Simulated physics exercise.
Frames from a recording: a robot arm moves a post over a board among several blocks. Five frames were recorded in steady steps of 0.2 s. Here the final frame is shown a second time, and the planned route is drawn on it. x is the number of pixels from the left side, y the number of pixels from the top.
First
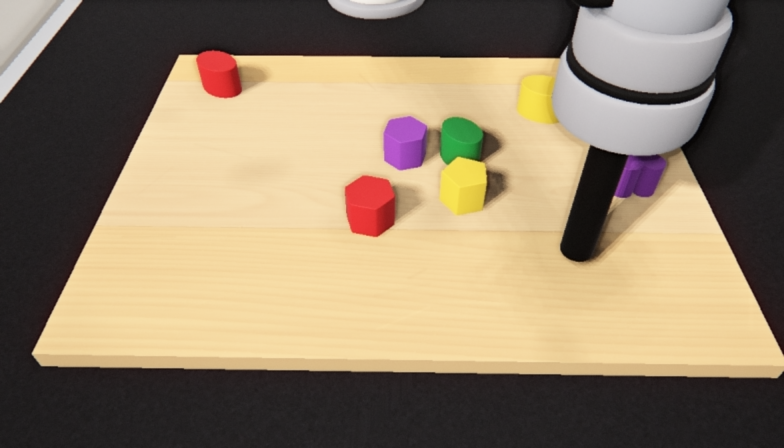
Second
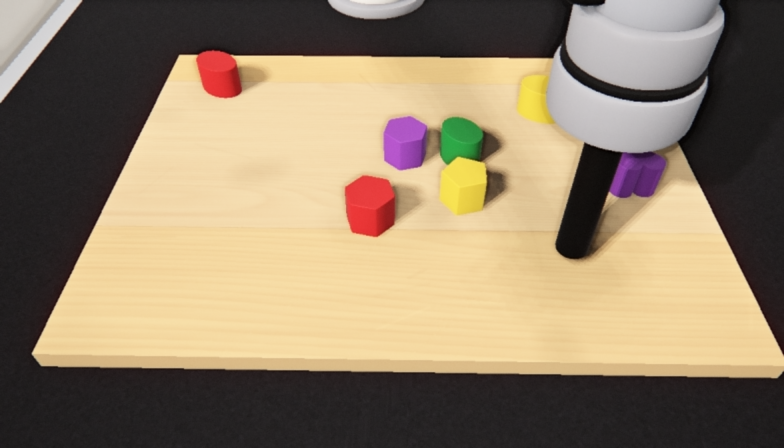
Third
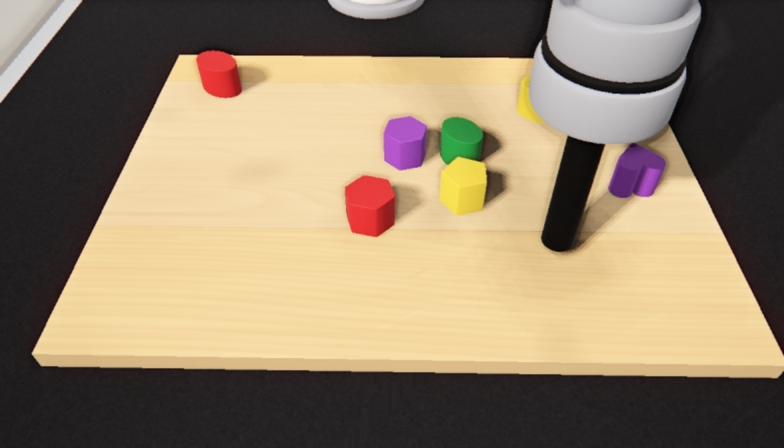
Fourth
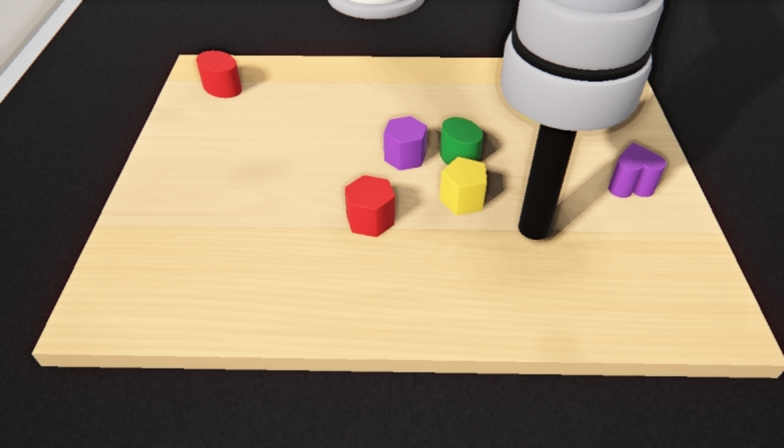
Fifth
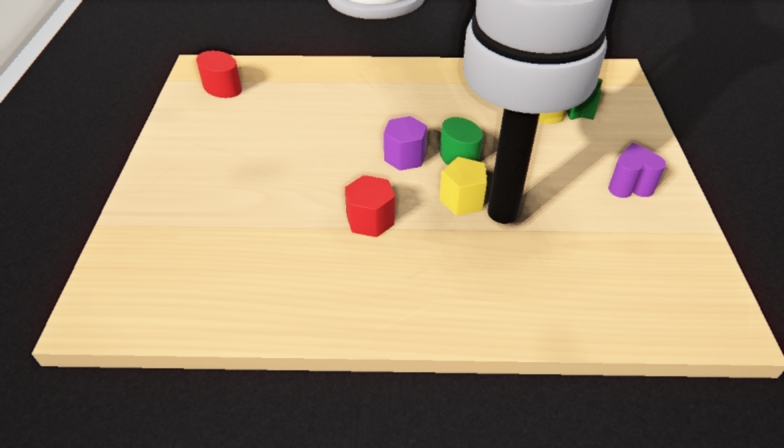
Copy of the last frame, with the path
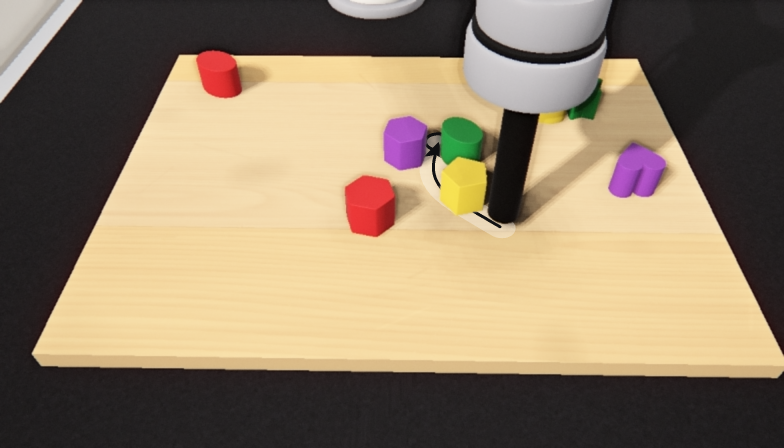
A robot arm moves a black post left across a wooden board toward a yellow block.
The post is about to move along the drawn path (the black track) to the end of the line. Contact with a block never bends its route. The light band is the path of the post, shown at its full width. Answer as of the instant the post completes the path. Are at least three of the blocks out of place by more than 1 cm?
Yes, that is what happens.
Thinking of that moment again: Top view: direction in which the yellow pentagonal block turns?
It ends up turned anticlockwise.
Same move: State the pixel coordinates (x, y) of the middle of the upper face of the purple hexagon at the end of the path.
The top centre is at (377, 107).
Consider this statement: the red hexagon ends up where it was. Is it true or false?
My answer: True.
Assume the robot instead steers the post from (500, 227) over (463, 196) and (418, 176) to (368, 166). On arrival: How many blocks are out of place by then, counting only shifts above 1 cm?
There will be two blocks that move more than 1 cm.
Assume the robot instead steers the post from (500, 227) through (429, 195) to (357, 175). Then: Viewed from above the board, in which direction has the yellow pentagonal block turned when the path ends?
Turns clockwise.
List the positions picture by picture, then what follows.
The first frame shows tip of the post at (576, 250), middles of tops, red hexagon at (370, 191), purple hexagon at (406, 129), green oval at (463, 129), yellow pentagonal block at (466, 172).
The second frame shows post at (571, 248), nothing pushed.
The third frame shows post at (557, 241), nothing pushed.
The fourth frame shows post at (534, 229), nothing pushed.
The fifth frame shows post at (503, 214), red hexagon at (370, 191), purple hexagon at (406, 129), green oval at (463, 129), yellow pentagonal block at (466, 172).
The line goes from (500, 227) over (458, 202) and (434, 172) to (439, 142).
The first path, step by step. One third of the way, post at (459, 188); yellow pentagonal block at (440, 154).
Two thirds of the way, post at (435, 158); purple hexagon at (386, 114), turned 40° anticlockwise; yellow pentagonal block at (419, 125).
At the end, post at (439, 129); red hexagon unmoved; purple hexagon at (377, 107), turned 75° anticlockwise; green oval at (471, 121), turned 45° clockwise; yellow pentagonal block at (414, 103), turned 50° anticlockwise.
